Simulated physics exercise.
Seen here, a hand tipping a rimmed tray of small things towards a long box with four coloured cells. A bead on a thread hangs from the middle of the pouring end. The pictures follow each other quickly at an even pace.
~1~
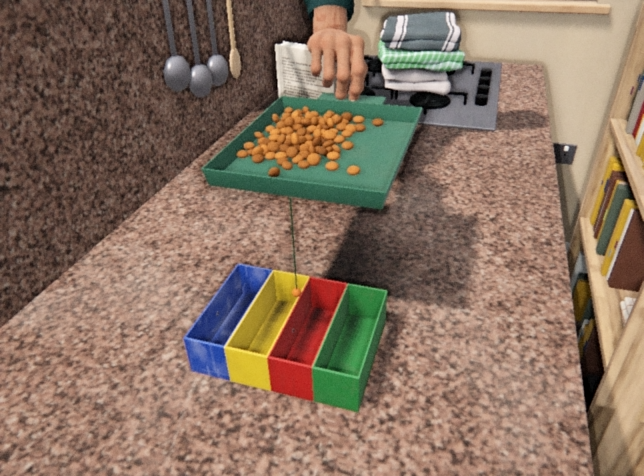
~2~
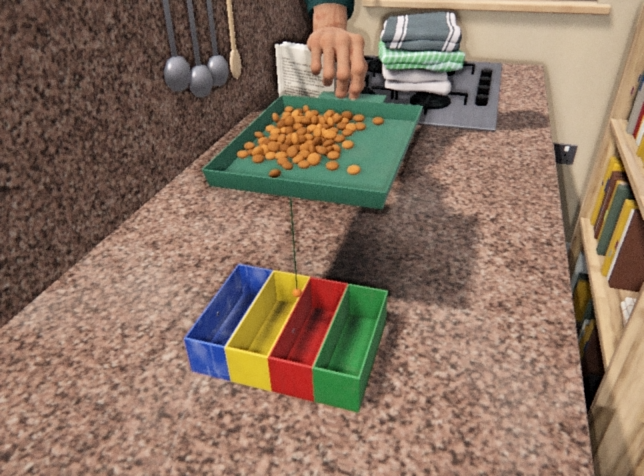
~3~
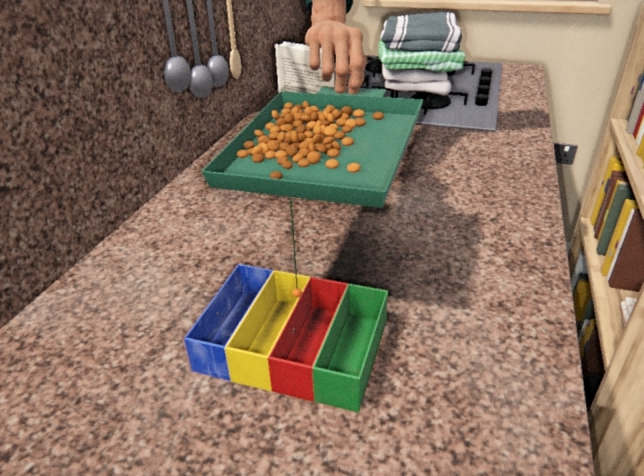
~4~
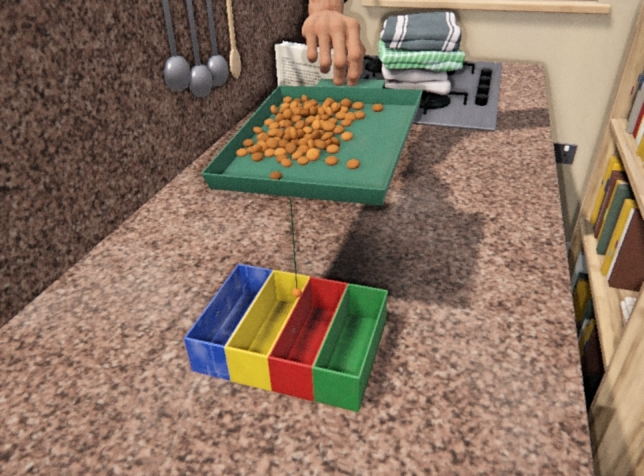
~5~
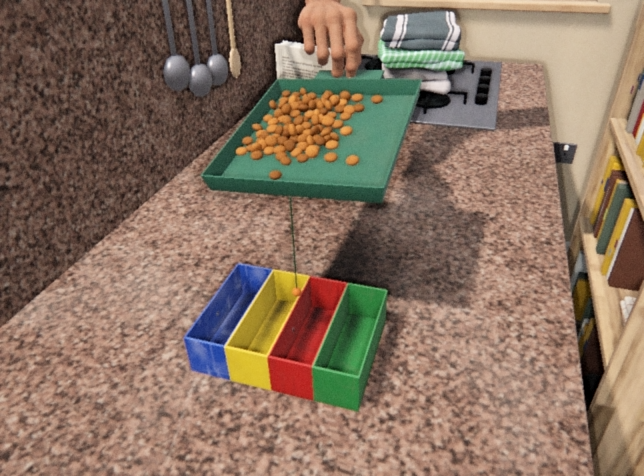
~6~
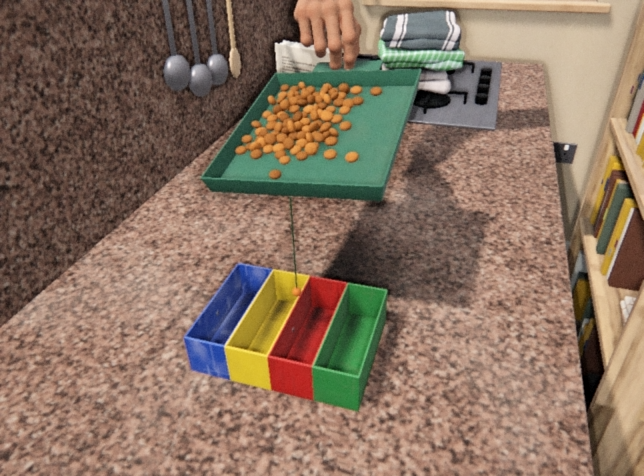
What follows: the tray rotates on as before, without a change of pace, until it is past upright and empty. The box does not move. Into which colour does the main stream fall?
It favours the blue compartment.
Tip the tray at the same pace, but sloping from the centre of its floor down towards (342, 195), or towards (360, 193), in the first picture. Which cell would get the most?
One: That green cell. Two: Green.
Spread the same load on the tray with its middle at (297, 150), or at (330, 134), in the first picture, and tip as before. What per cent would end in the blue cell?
In turn 60 and 60 in a hundred.
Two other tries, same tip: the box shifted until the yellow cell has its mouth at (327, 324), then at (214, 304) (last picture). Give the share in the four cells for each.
About 0 and 100 per cent.
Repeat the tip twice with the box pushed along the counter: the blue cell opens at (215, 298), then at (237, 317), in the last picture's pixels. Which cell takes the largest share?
The first try: That blue cell. The second: Blue.
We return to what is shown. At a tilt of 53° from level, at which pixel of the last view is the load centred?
At about (249, 151).
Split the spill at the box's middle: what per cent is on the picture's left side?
Some 100 per cent.
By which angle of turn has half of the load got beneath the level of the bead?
At some 95 degrees.
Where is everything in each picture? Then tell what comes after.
The first frame shows corners of the pouring end near (207, 167) and (382, 190), level; middle of the load near (308, 139), bits of cat kibble; bead on its thread near (297, 292); blue cell near (207, 356); yellow cell near (248, 366); red cell near (291, 376); green cell near (336, 386).
The second frame shows corners of the pouring end near (207, 168) and (383, 190), level; middle of the load near (308, 138).
The third frame shows corners of the pouring end near (207, 170) and (382, 189), tipped barely, lowest at the left corner; middle of the load near (308, 136).
The fourth frame shows corners of the pouring end near (206, 172) and (381, 187), tipped a little, lowest at the left corner; middle of the load near (307, 131).
The fifth frame shows corners of the pouring end near (205, 174) and (380, 185), tipped a little, lowest at the left corner; middle of the load near (306, 126).
The sixth frame shows corners of the pouring end near (205, 176) and (379, 184), tipped a little, lowest at the left corner; middle of the load near (305, 122); blue cell near (207, 355); yellow cell near (248, 365); red cell near (291, 375); green cell near (336, 386).
Shortly afterwards, tray tipped steeply; the whole lot on the tray.
Next, tray tipped right over; near half on the tray; a little in the blue cell; a little in the yellow cell; near a third falling or outside the box.
Some moments later, tray tipped past a quarter turn; near half in the blue cell; a little in the yellow cell; near a third falling or outside the box.
In the end, tray tipped past a quarter turn; near half in the blue cell; a little in the yellow cell; none at all in the green cell; none at all in the red cell; near a third outside the box.
